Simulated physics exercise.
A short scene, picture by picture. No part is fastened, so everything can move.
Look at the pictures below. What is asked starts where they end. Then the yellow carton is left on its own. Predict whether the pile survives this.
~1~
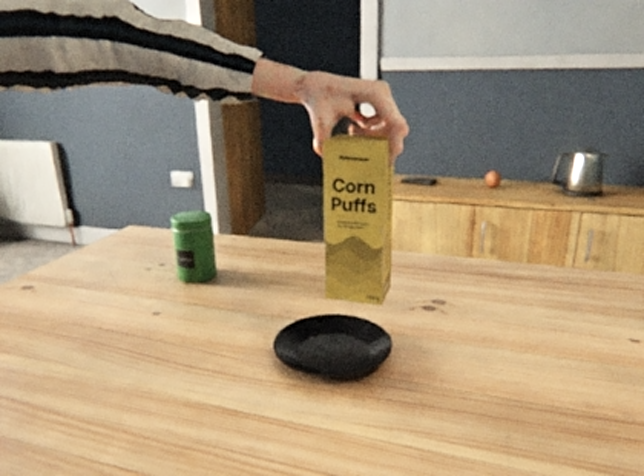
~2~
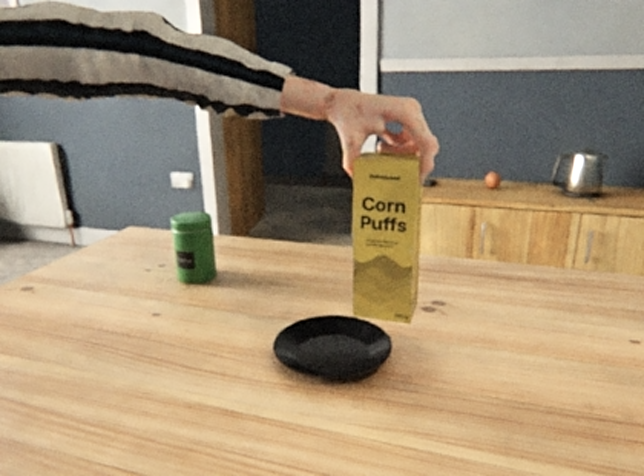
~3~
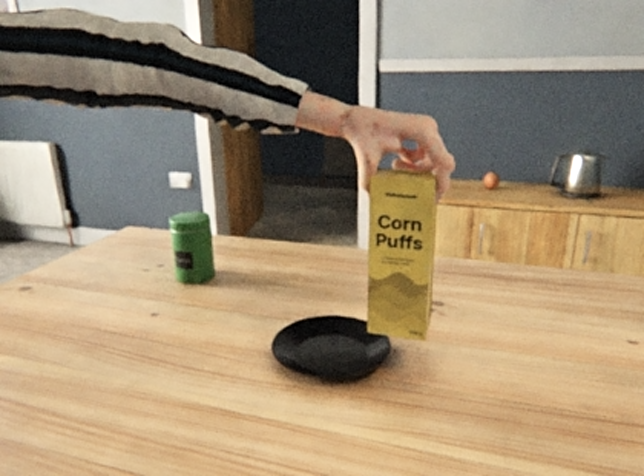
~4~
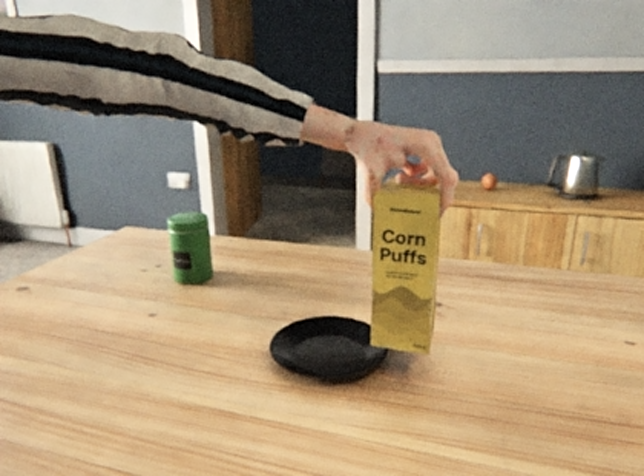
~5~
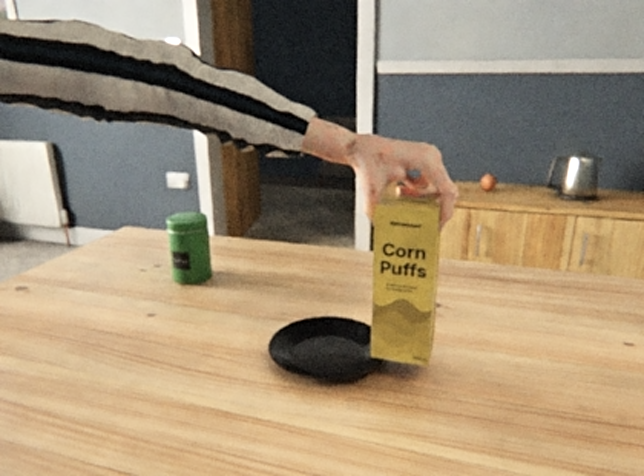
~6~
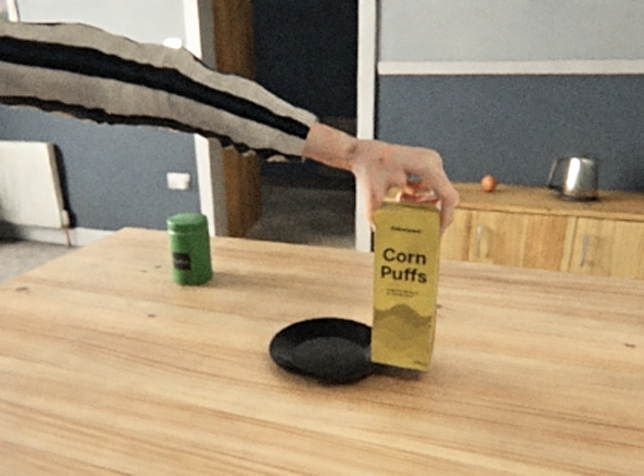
I expect something will drop.
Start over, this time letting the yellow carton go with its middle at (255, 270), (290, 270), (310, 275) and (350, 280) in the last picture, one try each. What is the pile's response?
Attempt one, the pile falls over; attempt two, it survives; attempt three, it survives; attempt four, it survives.
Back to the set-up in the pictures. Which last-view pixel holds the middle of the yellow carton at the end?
Look near (536, 365) in the final picture.
Then, 0.30 s later than the last frame, yellow carton tilted by 28° near (446, 301).
Then, 0.50 s later than the last frame, yellow carton now fallen.
Then, 1.80 s later than the last frame, nothing new.
When it is over, fallen, yellow carton; the other 2 as before. End places, in pixels of the last picture, yellow carton near (536, 365). The pile comes apart.
